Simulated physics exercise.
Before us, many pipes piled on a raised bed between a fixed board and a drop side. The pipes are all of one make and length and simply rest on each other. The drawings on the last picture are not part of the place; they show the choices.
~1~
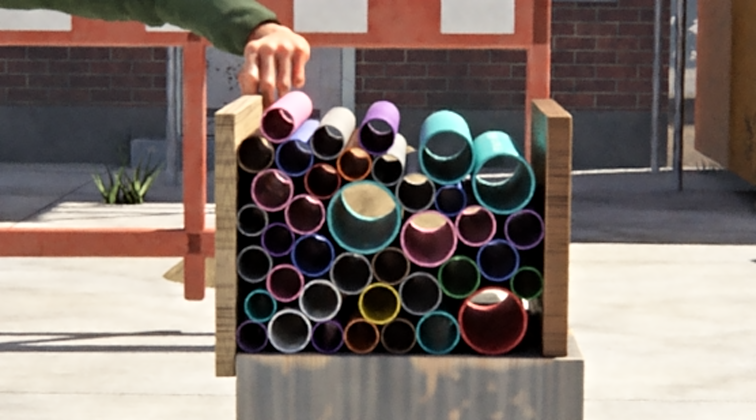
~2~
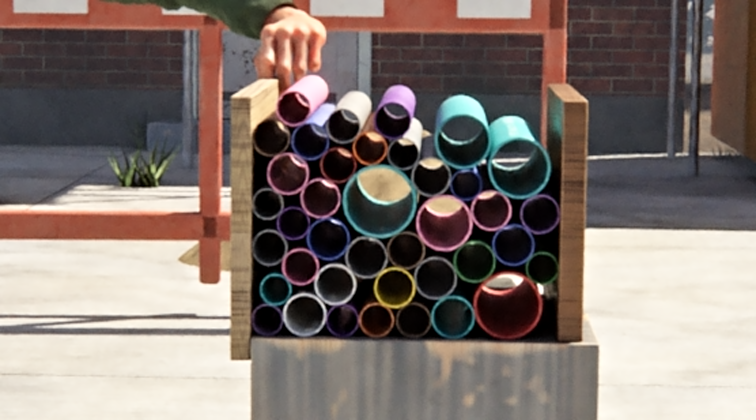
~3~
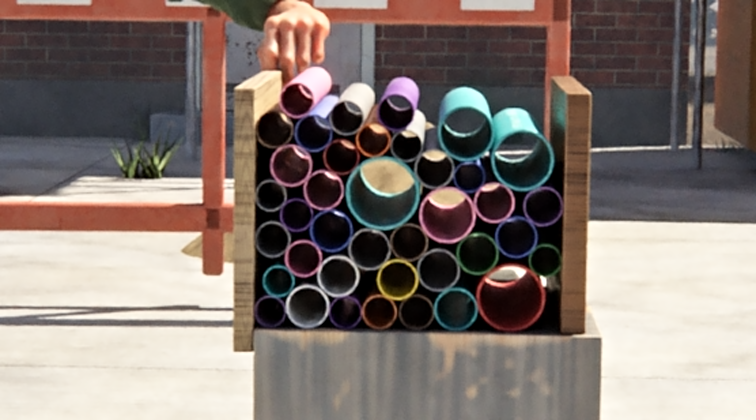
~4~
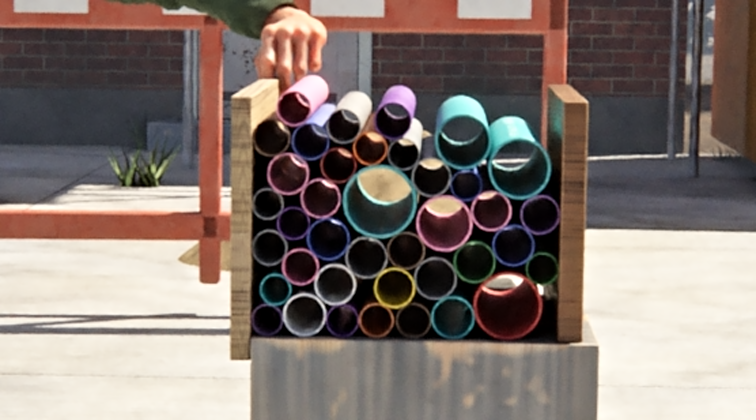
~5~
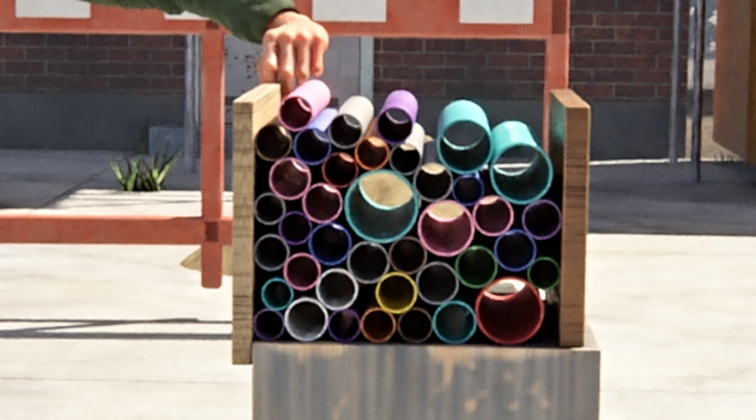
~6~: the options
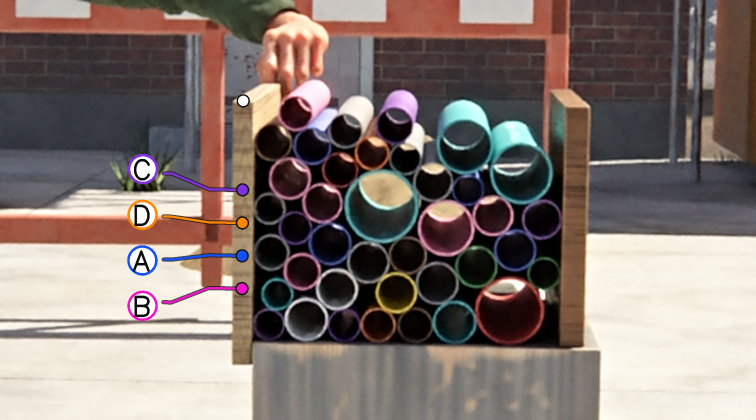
The view shakes slightly while a hand and the colourful pipes between wooden boards stay still.
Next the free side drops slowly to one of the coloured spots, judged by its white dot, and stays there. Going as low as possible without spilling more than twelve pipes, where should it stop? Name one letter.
The answer is mark B.
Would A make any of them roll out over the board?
Yes, at A.
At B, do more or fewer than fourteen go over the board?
At B, fewer than fourteen.
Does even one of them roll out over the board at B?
At B: Yes.
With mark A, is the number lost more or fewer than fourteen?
Fewer than fourteen.
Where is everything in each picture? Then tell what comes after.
In the first picture, a turquoise pipe (438, 333); a pink pipe (285, 283); a blue pipe (313, 255).
In the second picture, a blue pipe (328, 239); a turquoise pipe (380, 201).
In the third picture, a pink pipe (291, 166); a blue pipe (469, 177).
In the fourth picture, a turquoise pipe (464, 141); side board (258, 207).
In the fifth picture, a turquoise pipe (455, 322); a pink pipe (302, 271).
On the marked copy, A at (242, 256); B at (242, 289); C at (242, 190); D at (242, 223); the white dot at (243, 101).
Following B. Soon after the start, top of the board (254, 189).
Later, top of the board (253, 286).
In the end, top of the board (253, 288), twelve out over the board.
As for the rest, A about six out over the board; C two out over the board; D two out over the board.
